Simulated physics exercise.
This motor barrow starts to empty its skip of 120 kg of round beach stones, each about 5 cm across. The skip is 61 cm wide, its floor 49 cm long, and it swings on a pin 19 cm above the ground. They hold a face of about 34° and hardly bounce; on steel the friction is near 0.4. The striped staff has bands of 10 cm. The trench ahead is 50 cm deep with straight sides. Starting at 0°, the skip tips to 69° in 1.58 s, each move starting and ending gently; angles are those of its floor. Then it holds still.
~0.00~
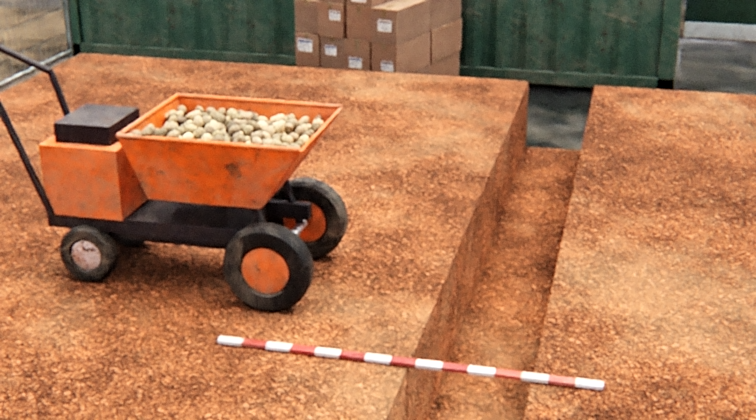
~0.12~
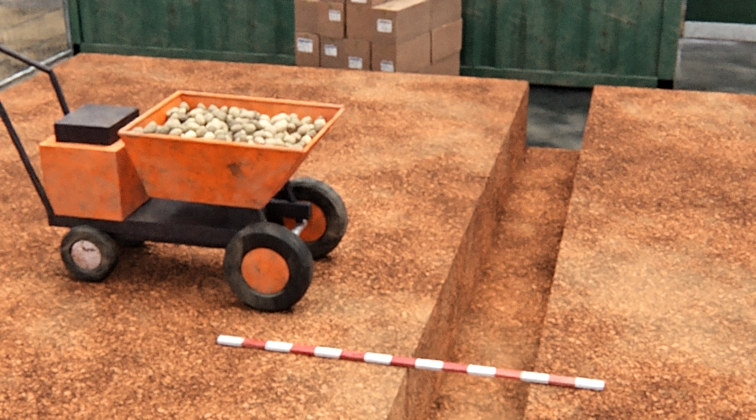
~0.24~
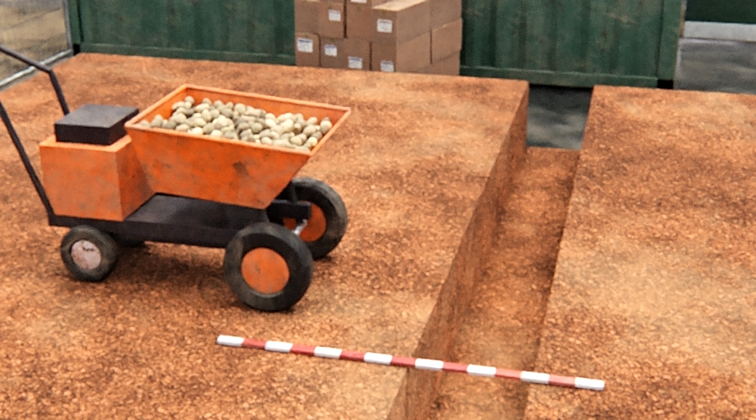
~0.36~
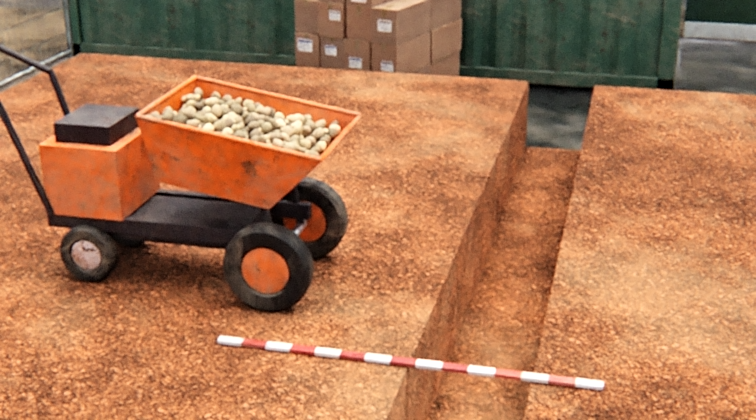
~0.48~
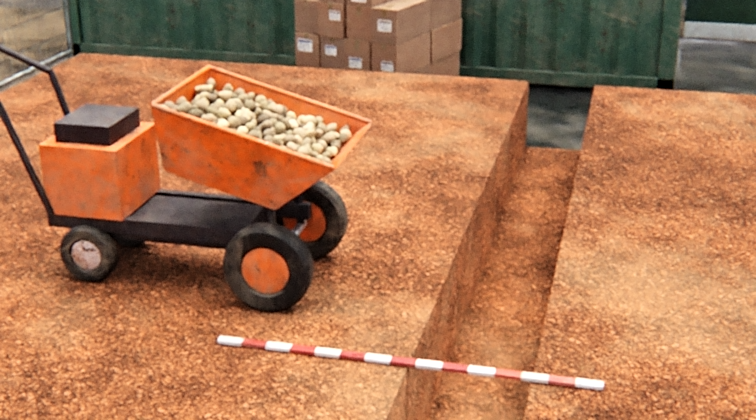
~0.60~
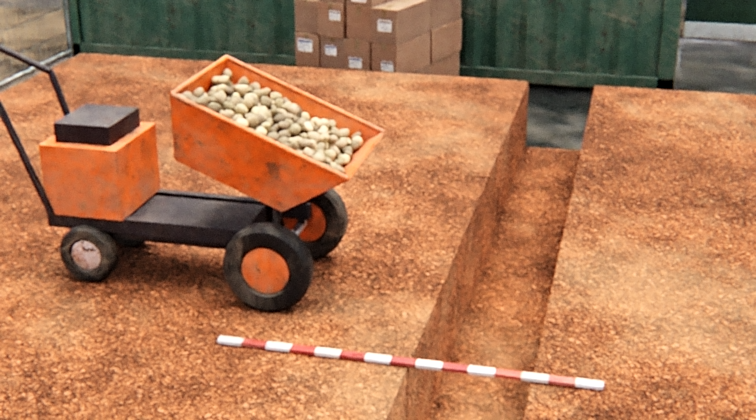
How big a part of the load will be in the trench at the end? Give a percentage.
Close to 99 in a hundred.
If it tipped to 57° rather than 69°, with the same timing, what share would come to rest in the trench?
In that case some 60 per cent.
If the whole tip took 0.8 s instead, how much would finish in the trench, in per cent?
Then about 100 per cent.
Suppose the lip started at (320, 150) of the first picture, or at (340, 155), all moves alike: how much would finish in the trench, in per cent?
About 100 and 100 per cent.
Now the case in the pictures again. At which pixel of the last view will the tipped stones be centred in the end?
Near (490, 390).
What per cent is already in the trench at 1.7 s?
Some 50 per cent.
After 1.2 s the floor is at 58°; 99 % in the skip, 1 % short of the trench; the foremost stones are at (414, 246).
After 1.7 s the floor is at 69°; 49 % in the skip, 3 % short of the trench, 48 % in the trench; the foremost stones are at (534, 404).
After 2.0 s the floor is at 69°; 23 % in the skip, 4 % short of the trench, 73 % in the trench; the foremost stones are at (536, 399).
After 4.0 s the floor is at 69°; 0 % in the skip, 1 % short of the trench, 99 % in the trench; the foremost stones are at (539, 379).
